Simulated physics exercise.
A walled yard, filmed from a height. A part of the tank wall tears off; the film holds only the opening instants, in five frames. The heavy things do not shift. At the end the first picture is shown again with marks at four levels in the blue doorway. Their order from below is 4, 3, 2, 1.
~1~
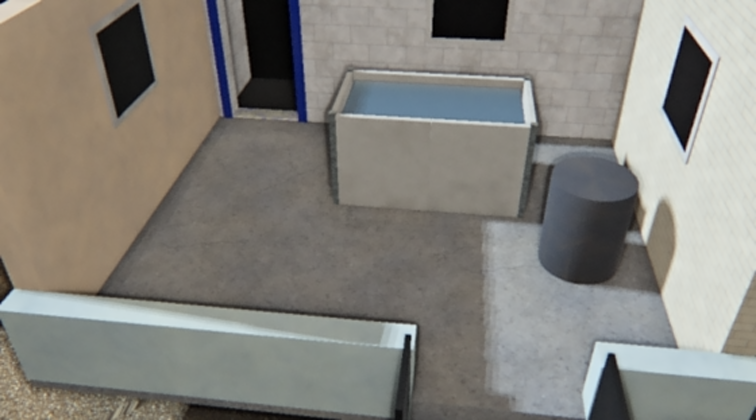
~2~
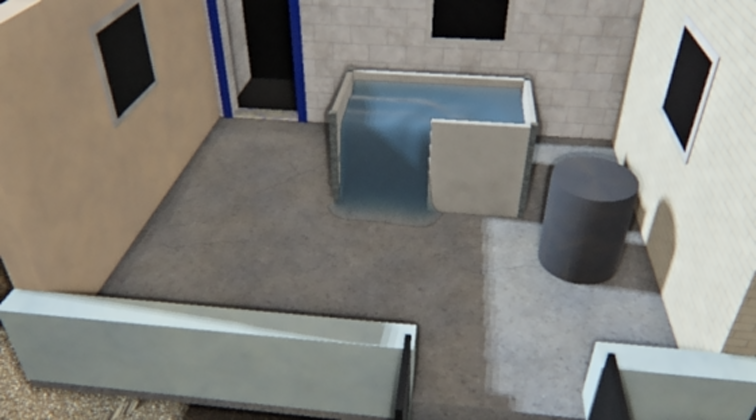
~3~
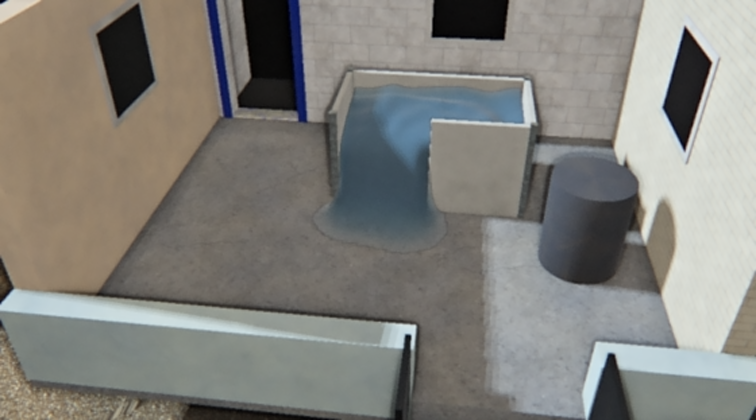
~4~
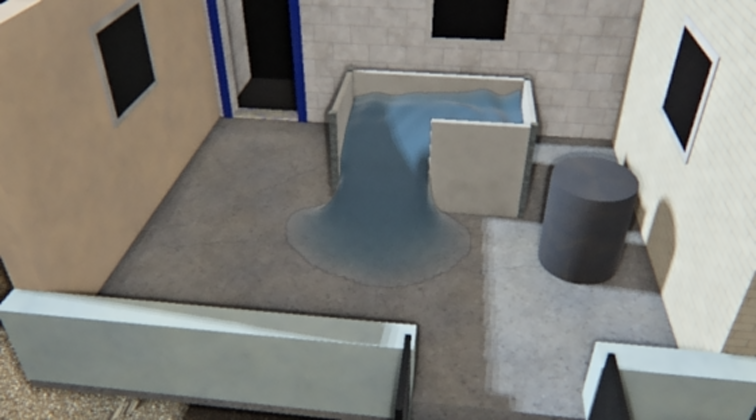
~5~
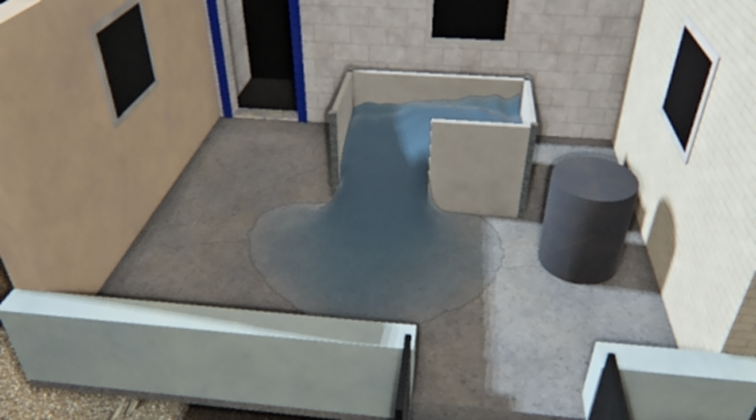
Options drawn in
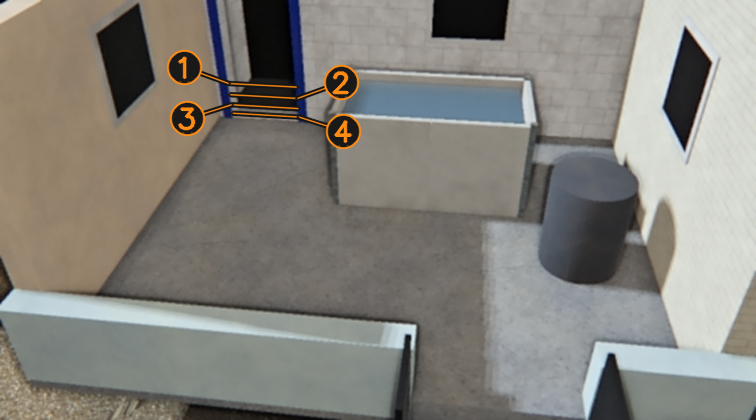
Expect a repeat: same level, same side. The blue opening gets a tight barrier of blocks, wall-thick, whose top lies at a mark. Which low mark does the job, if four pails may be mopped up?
3 is the one.
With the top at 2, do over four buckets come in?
No.
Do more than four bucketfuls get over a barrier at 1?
No, not at all.
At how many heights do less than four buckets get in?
Three of the four.
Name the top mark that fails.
That is mark 4.
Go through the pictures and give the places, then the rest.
Water in the tank at rest, its middle at (435, 103); foot of the blue doorway at (266, 119); open gate at (506, 329).
Water covers 2 % of the ground and shows as far out as (432, 214).
Water covers 4 % of the ground and shows as far out as (423, 242).
Water covers 9 % of the ground and shows as far out as (386, 280).
Water covers 18 % of the ground and shows as far out as (276, 280).
On the marked copy, 1 at (262, 85); 2 at (263, 96); 3 at (264, 106); 4 at (265, 115); from the bottom up 4, 3, 2, 1.
For mark 1, nothing gets over.
For mark 2, nothing gets over.
For mark 3, a splash gets over, under a bucket.
For mark 4, some 15 bucketfuls get in.
